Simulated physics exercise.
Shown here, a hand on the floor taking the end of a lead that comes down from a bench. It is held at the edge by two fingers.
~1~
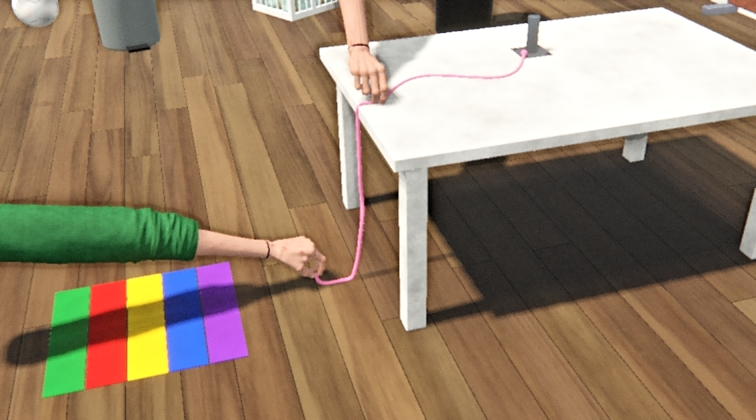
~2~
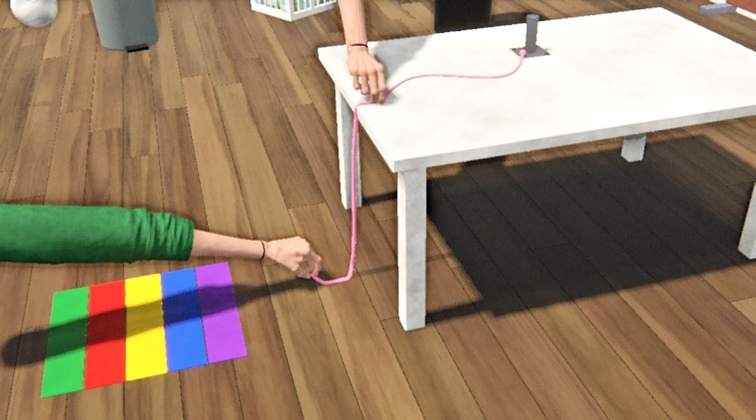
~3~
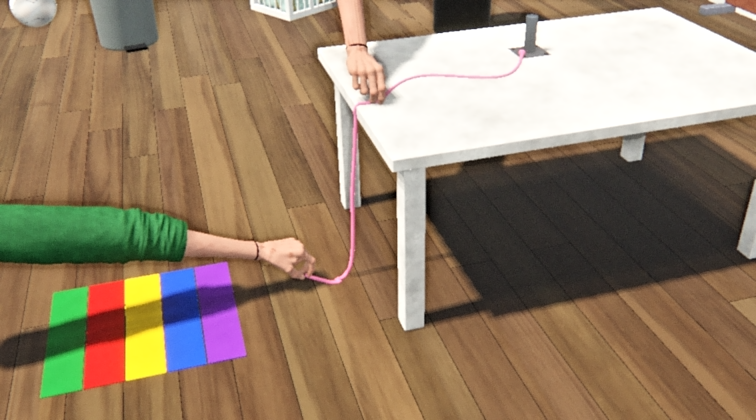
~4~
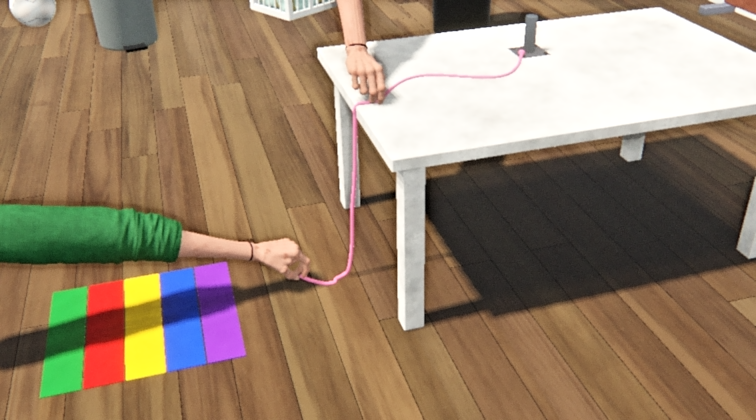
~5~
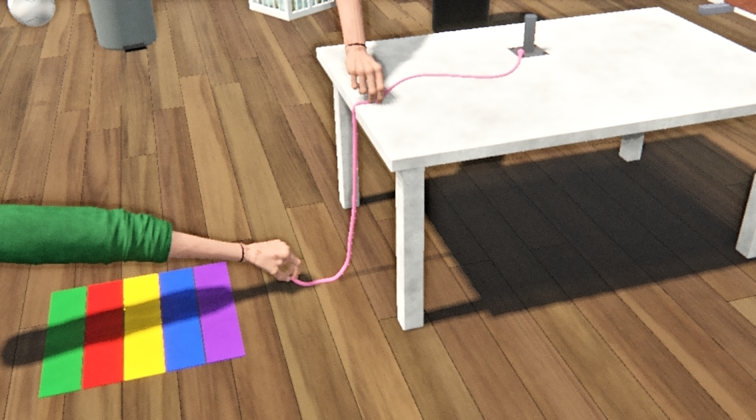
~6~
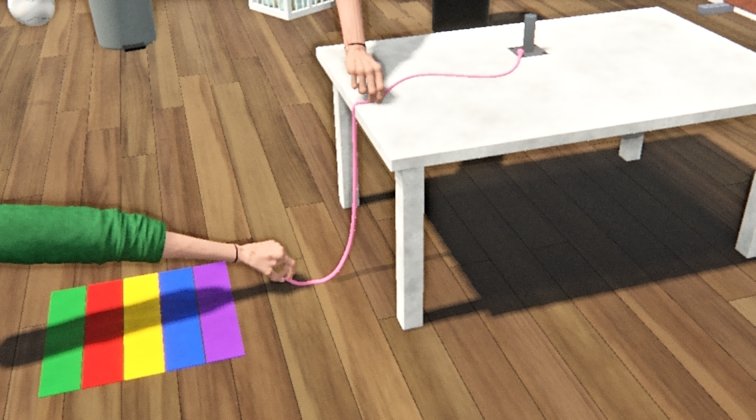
Hand in a green sleeve slowly drawing a pink cord's end left across wooden floor while another hand holds it at the table edge.
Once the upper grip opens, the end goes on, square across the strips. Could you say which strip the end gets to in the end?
It gets to the yellow strip.
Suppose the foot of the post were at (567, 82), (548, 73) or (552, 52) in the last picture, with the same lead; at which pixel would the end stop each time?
The places come out near (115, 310), (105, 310) and (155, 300).
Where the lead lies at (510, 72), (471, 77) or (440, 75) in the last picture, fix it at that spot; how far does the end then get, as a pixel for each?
First try near (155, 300), second near (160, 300), third near (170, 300).
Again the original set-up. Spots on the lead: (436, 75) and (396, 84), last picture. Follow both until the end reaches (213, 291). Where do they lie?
About (409, 79) for the first point; the other lies about (368, 92).
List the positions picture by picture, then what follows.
End (316, 274); purple (226, 340); blue (187, 348); yellow (147, 356); red (107, 364); green (65, 372), in the first frame.
End (311, 274); lead through (519, 65) (462, 77) (396, 86) (356, 124) (354, 197) (352, 262), in the second frame.
End (305, 275), in the third frame.
End (300, 276); lead through (518, 65) (461, 76) (395, 86) (355, 124) (353, 197) (350, 263), in the fourth frame.
End (291, 277), in the fifth frame.
End (286, 278); lead through (517, 64) (460, 76) (394, 86) (354, 124) (355, 196) (342, 262), in the sixth frame.
Soon after, end near (213, 291); over purple.
Then, end near (161, 301); over blue.
At full stretch, end near (129, 307); over yellow. The end stops over the yellow strip.
